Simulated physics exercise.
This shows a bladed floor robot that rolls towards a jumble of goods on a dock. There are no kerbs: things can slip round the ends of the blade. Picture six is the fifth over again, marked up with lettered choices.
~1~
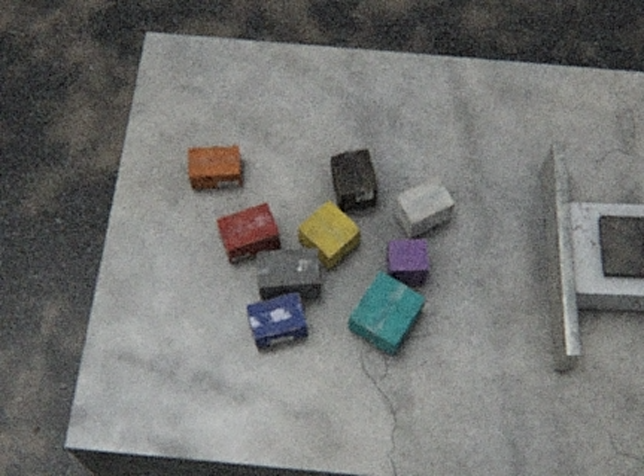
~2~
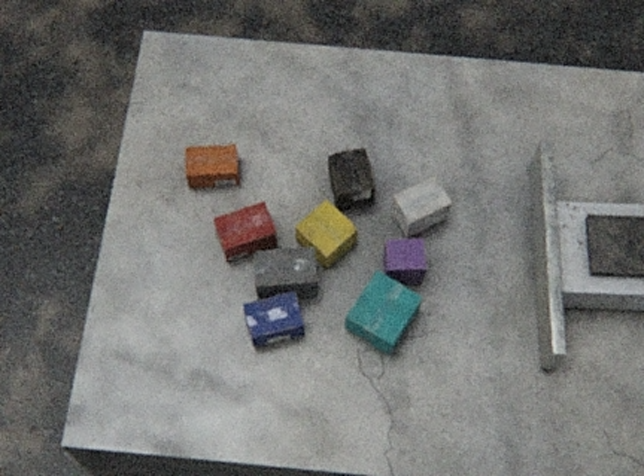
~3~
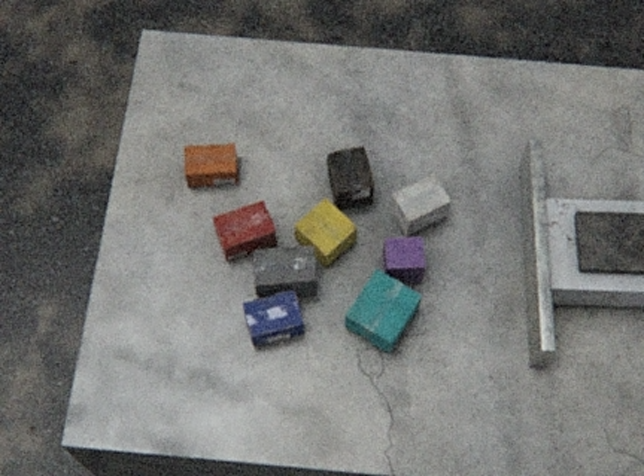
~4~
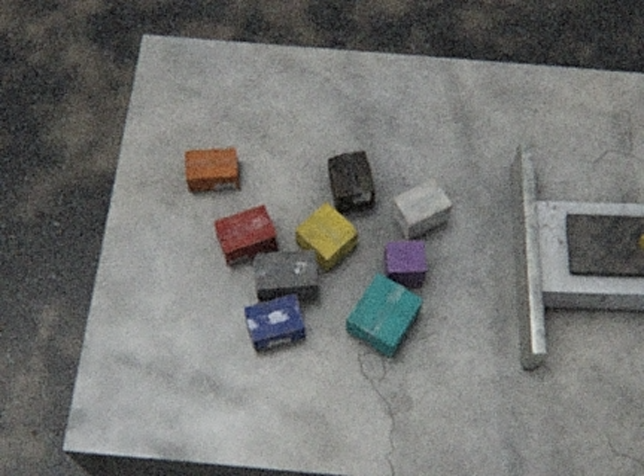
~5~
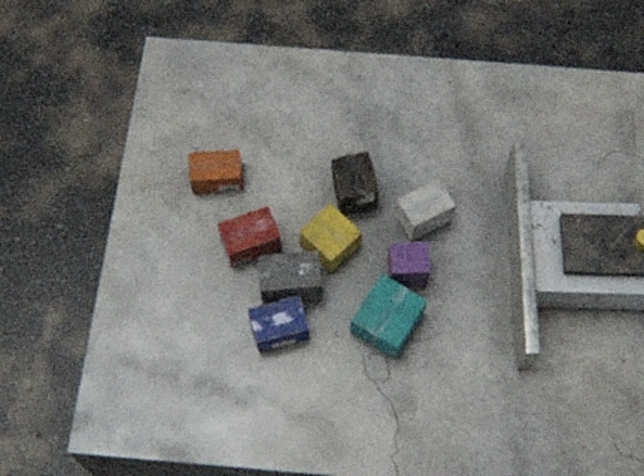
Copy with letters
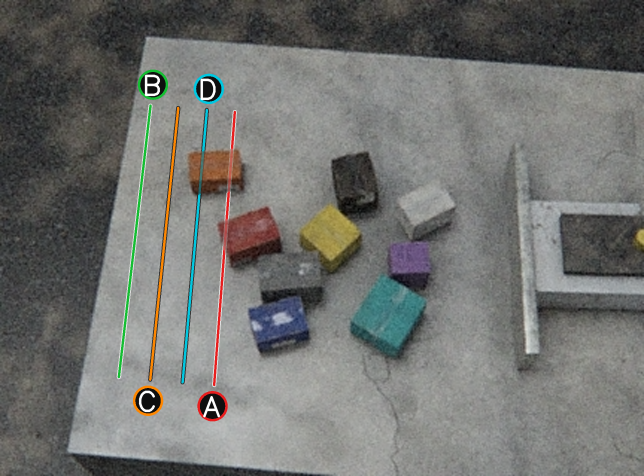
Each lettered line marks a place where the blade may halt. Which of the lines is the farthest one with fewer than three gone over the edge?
It should halt at D.
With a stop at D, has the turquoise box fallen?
No.
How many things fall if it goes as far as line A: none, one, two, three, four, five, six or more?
By then, none.
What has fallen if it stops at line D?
The red box.
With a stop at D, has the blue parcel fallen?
By then, no.
On the marked copy, A at (225, 240); B at (136, 233); C at (165, 235); D at (196, 238).
Following D. Soon after the start, robot (480, 234); turquoise box (363, 322); black box (344, 176).
Later, robot (360, 225); red box (184, 216); blue parcel (196, 316).
In the end, robot (269, 217); red box over the edge; blue parcel (106, 308); one fallen.
As for the rest, A is within the limit but short; B drops six; C drops five.
